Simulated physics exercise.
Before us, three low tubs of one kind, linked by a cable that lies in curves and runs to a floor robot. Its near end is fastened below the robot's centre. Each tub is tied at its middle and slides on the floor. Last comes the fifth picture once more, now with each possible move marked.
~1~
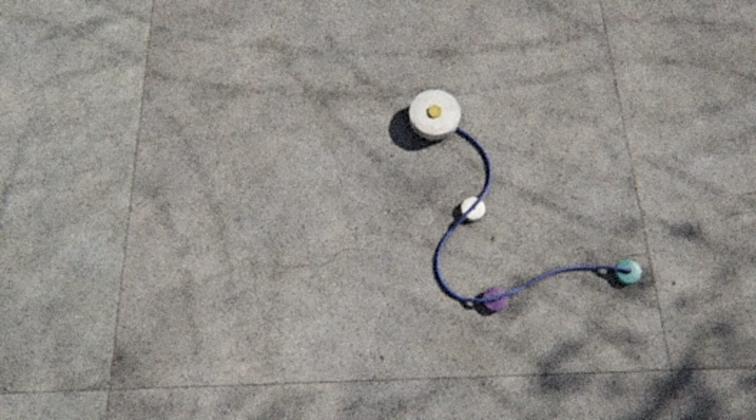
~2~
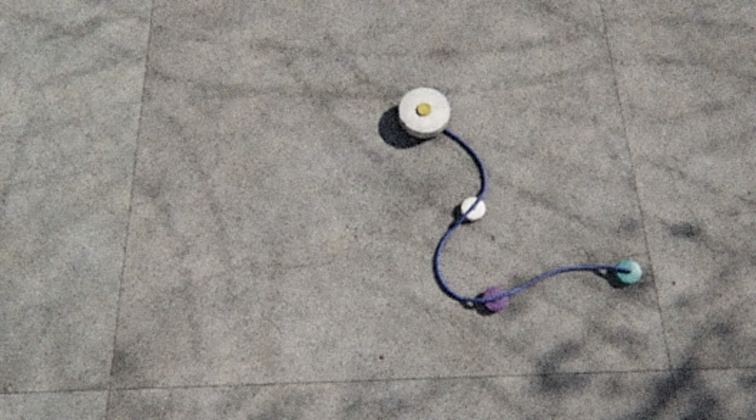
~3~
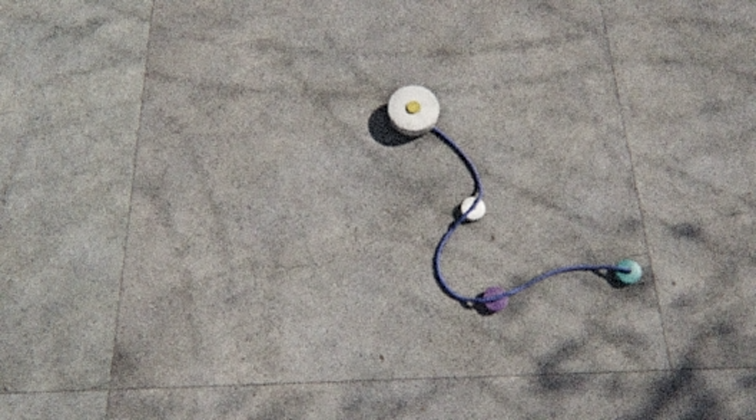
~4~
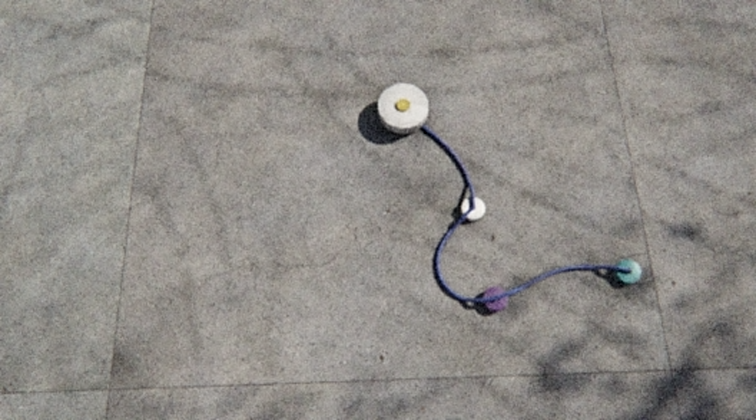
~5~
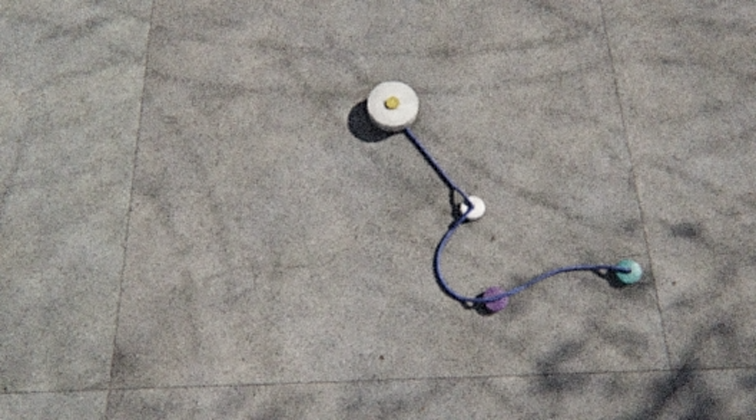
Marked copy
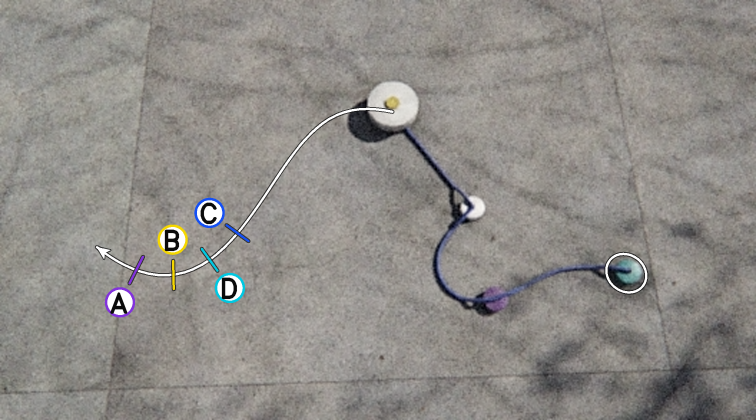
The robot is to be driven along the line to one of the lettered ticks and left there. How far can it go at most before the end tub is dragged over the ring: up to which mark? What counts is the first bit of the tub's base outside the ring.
Up to mark D.
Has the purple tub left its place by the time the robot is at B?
Yes.
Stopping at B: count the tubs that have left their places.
Three.
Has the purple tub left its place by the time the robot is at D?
By then, yes.
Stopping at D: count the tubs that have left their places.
By then, two.
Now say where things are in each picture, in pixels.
The first picture shows robot (434, 116); turquoise tub (628, 272); purple tub (495, 299).
The second picture shows robot (424, 114); purple tub (495, 299).
The third picture shows robot (413, 112); turquoise tub (628, 272).
The fourth picture shows robot (403, 109); white tub (473, 209).
The fifth picture shows robot (393, 107); white tub (472, 208); turquoise tub (628, 272); purple tub (495, 299).
On the copy, A at (136, 270); B at (173, 275); C at (238, 233); D at (210, 260); the ring at (626, 273); the route from (392, 112) via (257, 207) to (97, 247).
On D. First, robot (312, 127); turquoise tub (628, 272); purple tub (495, 299); white tub (432, 180).
Then, robot (260, 197); turquoise tub (628, 272); purple tub (495, 299); white tub (397, 192).
Finally, robot (207, 257); turquoise tub (628, 272); purple tub (489, 291); white tub (348, 240); the ringed tub at the far end is still in its ring.
By contrast, A drags the last tub to (568, 274); B drags the last tub to (605, 274); C is safe but short.
